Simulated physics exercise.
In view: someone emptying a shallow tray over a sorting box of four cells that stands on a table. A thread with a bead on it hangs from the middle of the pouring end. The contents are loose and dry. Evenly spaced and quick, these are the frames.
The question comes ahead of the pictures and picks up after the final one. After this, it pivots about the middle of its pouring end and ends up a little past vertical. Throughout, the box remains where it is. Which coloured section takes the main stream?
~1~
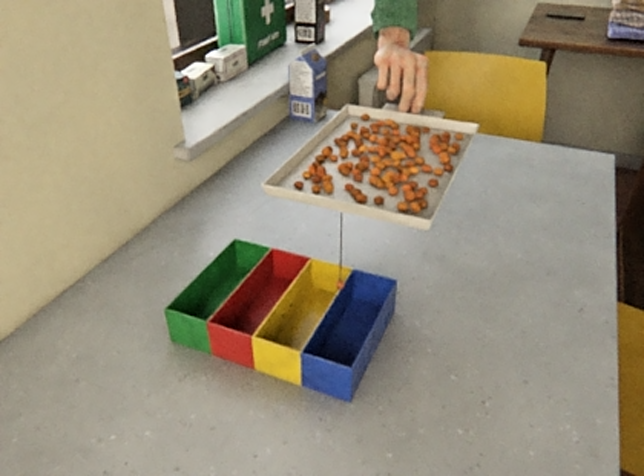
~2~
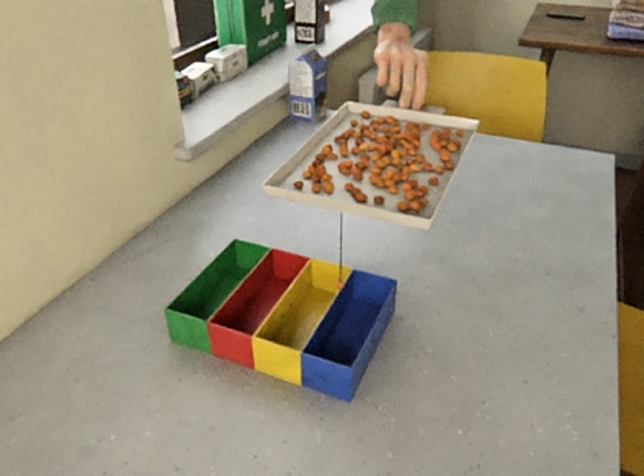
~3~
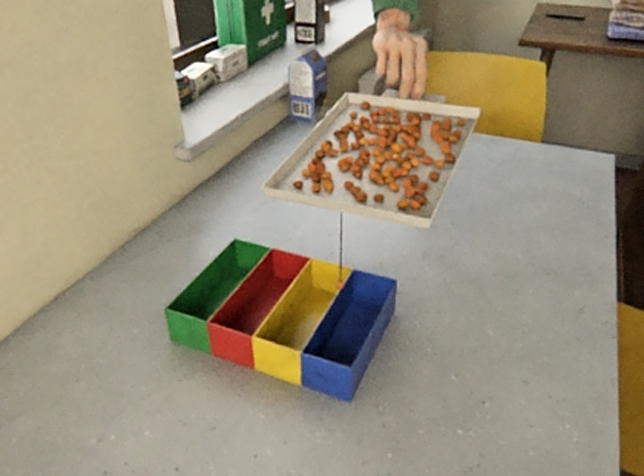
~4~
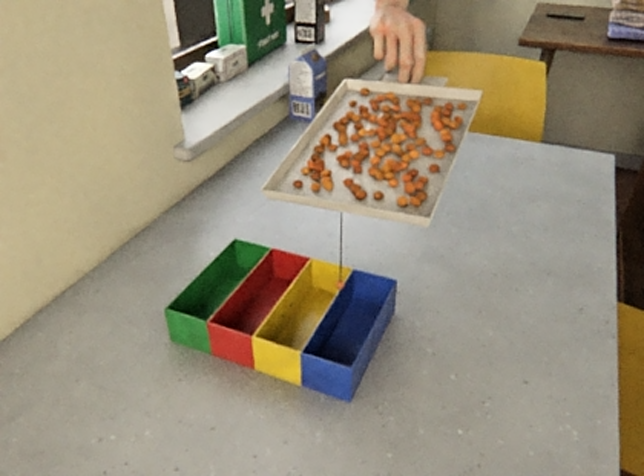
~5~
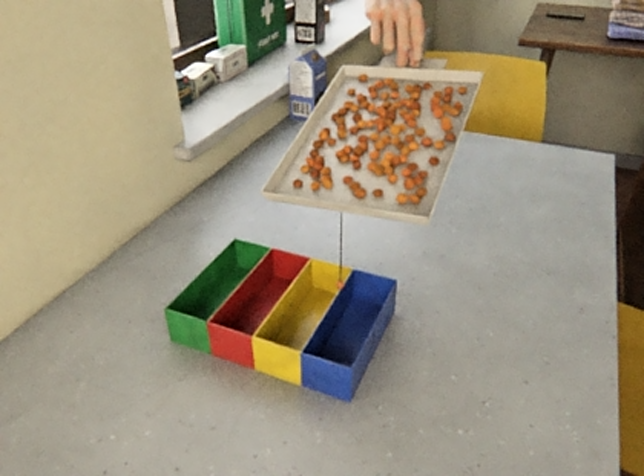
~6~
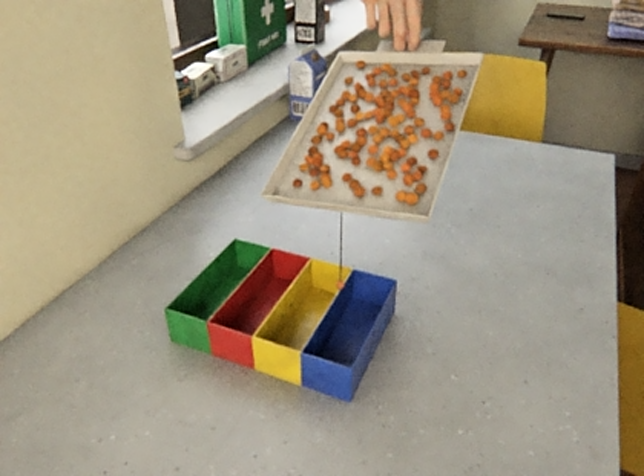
The red section takes it.
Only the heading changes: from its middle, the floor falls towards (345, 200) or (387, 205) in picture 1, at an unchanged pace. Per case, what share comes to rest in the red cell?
Respectively 20 % and 0 %.
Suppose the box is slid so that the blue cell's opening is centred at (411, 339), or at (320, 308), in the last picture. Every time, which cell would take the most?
For the first spot I'd say that green cell, and for the second spot the cell in yellow.
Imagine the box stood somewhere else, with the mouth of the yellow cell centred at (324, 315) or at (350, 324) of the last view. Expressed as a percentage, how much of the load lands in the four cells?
Around 100 percent the first time, around 90 percent the second.
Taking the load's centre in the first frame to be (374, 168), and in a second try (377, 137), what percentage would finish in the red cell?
Around 50 percent the first time and around 50 percent the second time.
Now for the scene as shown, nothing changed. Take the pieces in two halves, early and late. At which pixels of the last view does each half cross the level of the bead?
(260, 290) for the early half, (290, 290) for the late half.
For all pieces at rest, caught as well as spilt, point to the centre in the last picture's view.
Somewhere around (267, 332) in the last picture.
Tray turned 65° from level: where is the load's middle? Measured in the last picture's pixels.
In the last view the centre sits at roughly (312, 188).
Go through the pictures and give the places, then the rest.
The first picture shows corners of the pouring end at (266, 184) and (429, 218), level; middle of the load at (383, 153), bits of cat kibble; bead on its thread at (340, 284); green cell at (188, 328); red cell at (231, 343); yellow cell at (277, 358); blue cell at (326, 374).
The second picture shows corners of the pouring end at (266, 184) and (429, 218), level; middle of the load at (383, 151).
The third picture shows corners of the pouring end at (266, 186) and (428, 217), tipped barely, lowest at the left corner; middle of the load at (383, 145).
The fourth picture shows corners of the pouring end at (265, 188) and (428, 216), tipped a little, lowest at the left corner; middle of the load at (382, 136).
The fifth picture shows corners of the pouring end at (265, 190) and (427, 215), tipped clearly, lowest at the left corner; middle of the load at (381, 127).
The sixth picture shows corners of the pouring end at (265, 193) and (426, 214), tipped clearly, lowest at the left corner; middle of the load at (380, 119); green cell at (188, 328); red cell at (231, 343); yellow cell at (277, 358); blue cell at (326, 374).
Soon, tray tipped steeply; nearly all on the tray; a stray few falling or outside the box.
A while on, tray tipped past a quarter turn; a small part on the tray; about half in the red cell; about a quarter in the yellow cell; a small part in the blue cell; a stray few in the green cell; a small part falling or outside the box.
Towards the end, tray tipped past a quarter turn; about half in the red cell; about a third in the yellow cell; a small part in the blue cell; a stray few in the green cell; a stray few falling or outside the box.
Finally, tray tipped past a quarter turn; about half in the red cell; about a third in the yellow cell; a small part in the blue cell; a stray few in the green cell; a stray few outside the box.
